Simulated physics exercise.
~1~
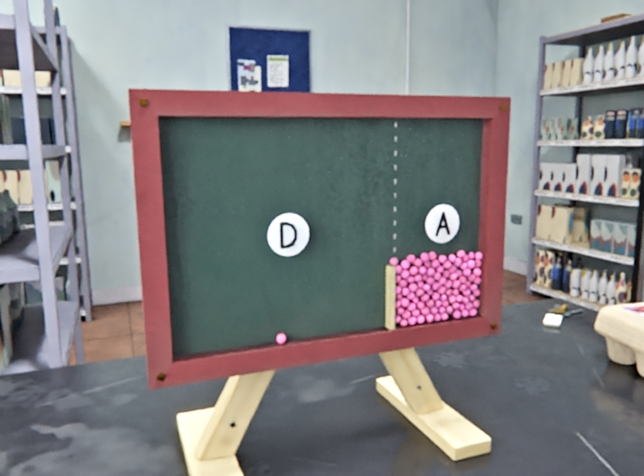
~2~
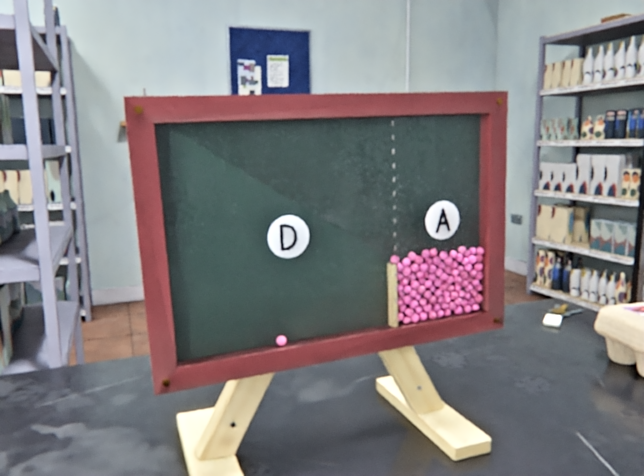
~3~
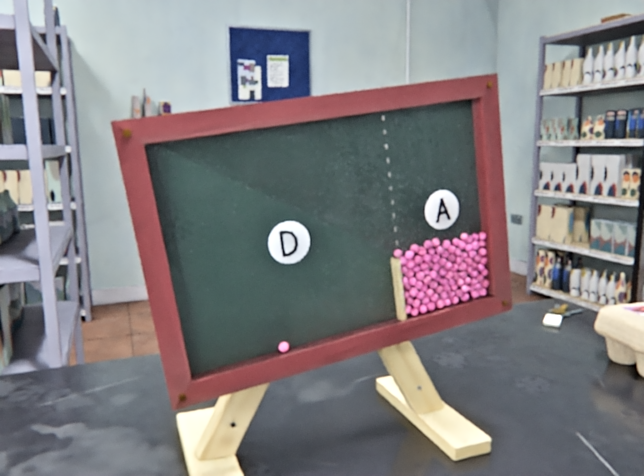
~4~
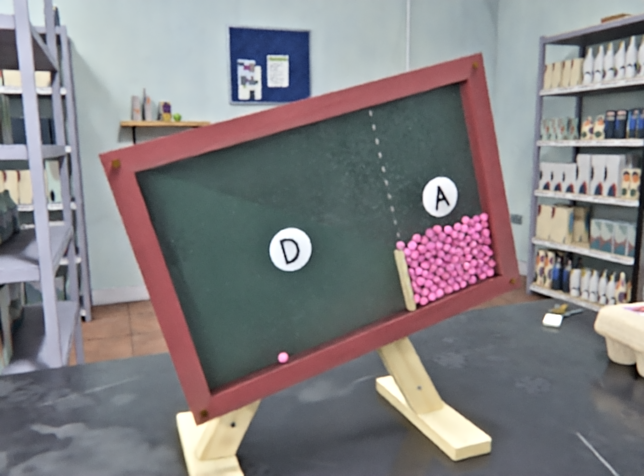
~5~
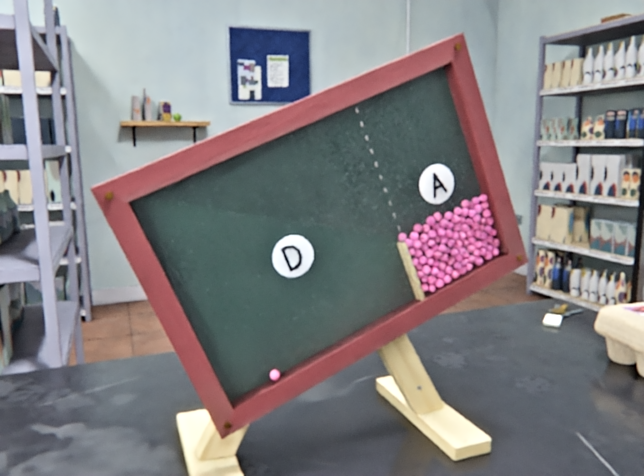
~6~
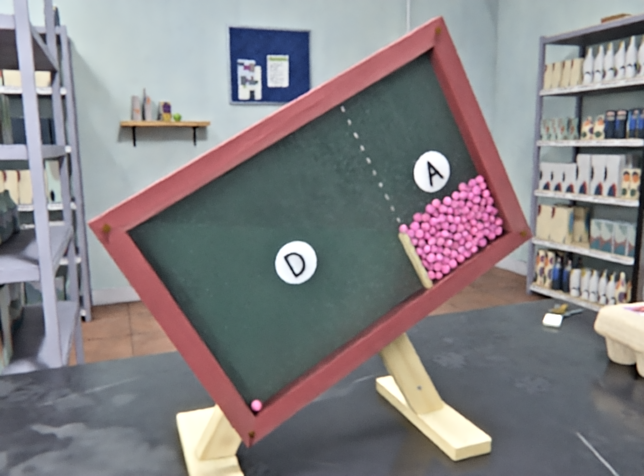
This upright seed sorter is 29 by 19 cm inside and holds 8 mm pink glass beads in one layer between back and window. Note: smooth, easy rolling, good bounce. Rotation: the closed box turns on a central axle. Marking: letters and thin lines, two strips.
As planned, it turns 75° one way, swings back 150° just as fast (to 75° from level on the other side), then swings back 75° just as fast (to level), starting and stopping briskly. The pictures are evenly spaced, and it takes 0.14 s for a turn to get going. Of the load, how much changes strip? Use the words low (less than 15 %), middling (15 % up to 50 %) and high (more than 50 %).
The share is middling.
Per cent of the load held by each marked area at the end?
Strip A: 55; strip D: 45.
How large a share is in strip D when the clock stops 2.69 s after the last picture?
It works out at roughly 45 per cent.
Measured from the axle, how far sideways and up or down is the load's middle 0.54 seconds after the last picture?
Roughly 5 centimetres to the right and 3 centimetres above.
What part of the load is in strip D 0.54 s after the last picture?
I'd say close to 35 in a hundred.
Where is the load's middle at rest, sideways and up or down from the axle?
The middle sits around 5 cm right of it and 8 cm below it.
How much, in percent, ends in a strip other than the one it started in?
Around 45 per cent, give or take.
Then, 0.54 s later than the last picture, it stands 75° anticlockwise; the beads' middle is 5 cm right of and 3 cm above the centre; A 65 %, D 35 %; 35 % have changed strip.
Then, 2.69 s later than the last picture, it stands 37° clockwise; the beads' middle is 2 cm right of and 10 cm below the centre; A 55 %, D 45 %; 45 % have changed strip.
Then, 3.15 s later than the last picture, it stands level; the beads' middle is 7 cm right of and 7 cm below the centre; A 55 %, D 45 %; 45 % have changed strip.
At rest 4.4 s after the last picture, it stands level; A 55 %, D 45 %; 45 % have changed strip.
